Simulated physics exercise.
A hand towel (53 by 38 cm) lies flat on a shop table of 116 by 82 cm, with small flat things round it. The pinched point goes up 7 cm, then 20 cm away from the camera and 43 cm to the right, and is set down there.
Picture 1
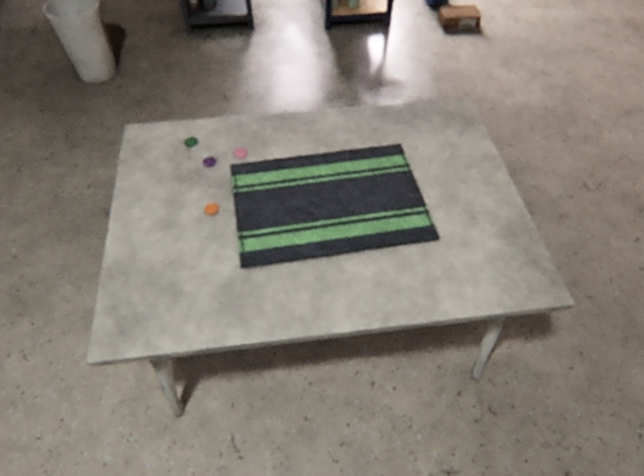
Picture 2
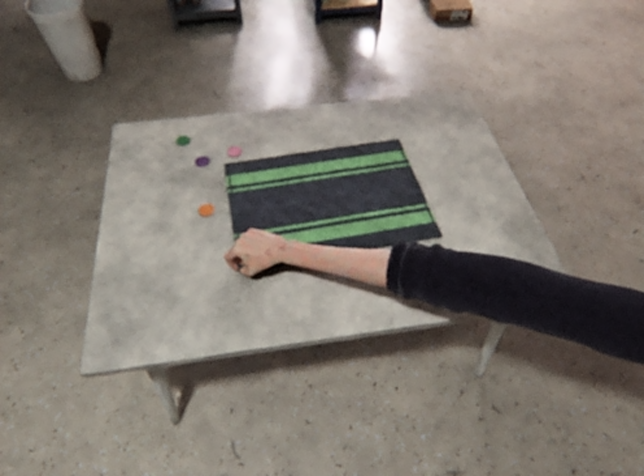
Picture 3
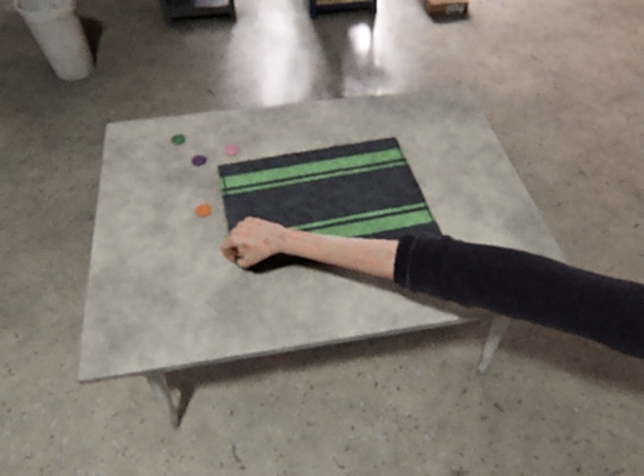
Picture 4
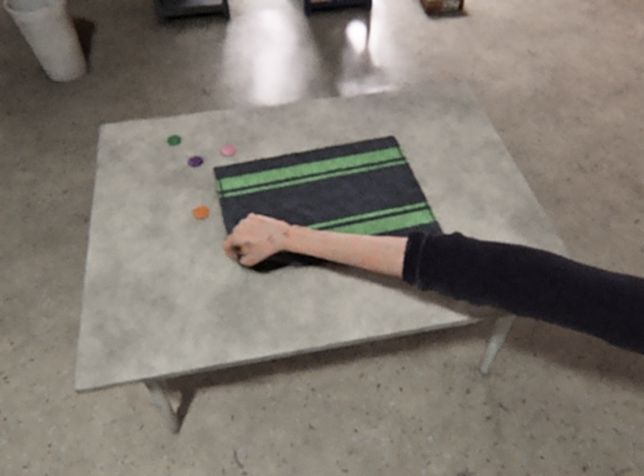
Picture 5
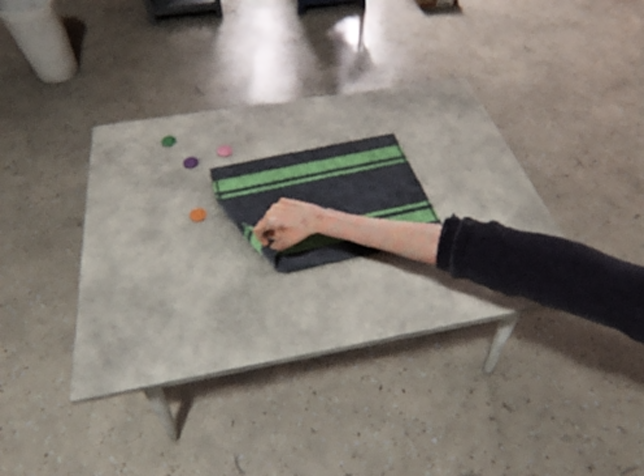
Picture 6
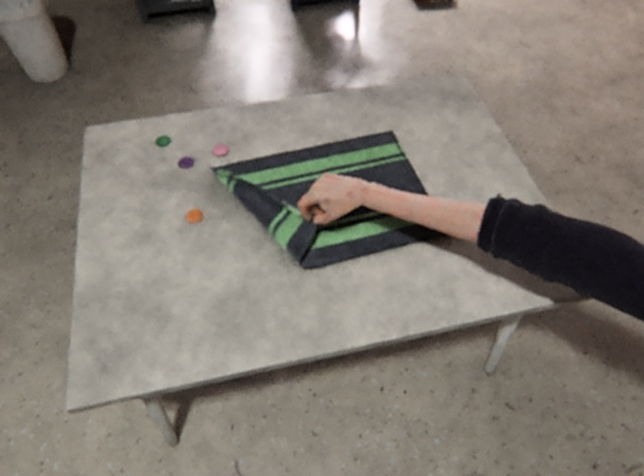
On a grey table, a hand lifts a striped towel's near-left corner and folds it inward.
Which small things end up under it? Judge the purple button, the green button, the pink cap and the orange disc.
Result: Purple button still shows, green button still shows, pink cap still shows, orange disc remains in the open.
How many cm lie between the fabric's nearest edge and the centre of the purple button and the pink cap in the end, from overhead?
Roughly 20 cm, 12 cm.
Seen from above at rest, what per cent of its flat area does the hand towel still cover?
Some 60 per cent.
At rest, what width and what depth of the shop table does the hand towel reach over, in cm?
Some 40 cm across and 44 cm deep.
Next, 65 % of it is down, spanning 45 by 41 cm, above no small thing.
Then, 60 % of it is down, spanning 41 by 43 cm, above no small thing.
After that, 60 % of it is down, spanning 40 by 43 cm, above no small thing.
Later, 60 % of it is down, spanning 40 by 43 cm, above no small thing.
At the end, 60 % of it is down, spanning 40 by 43 cm, above no small thing.
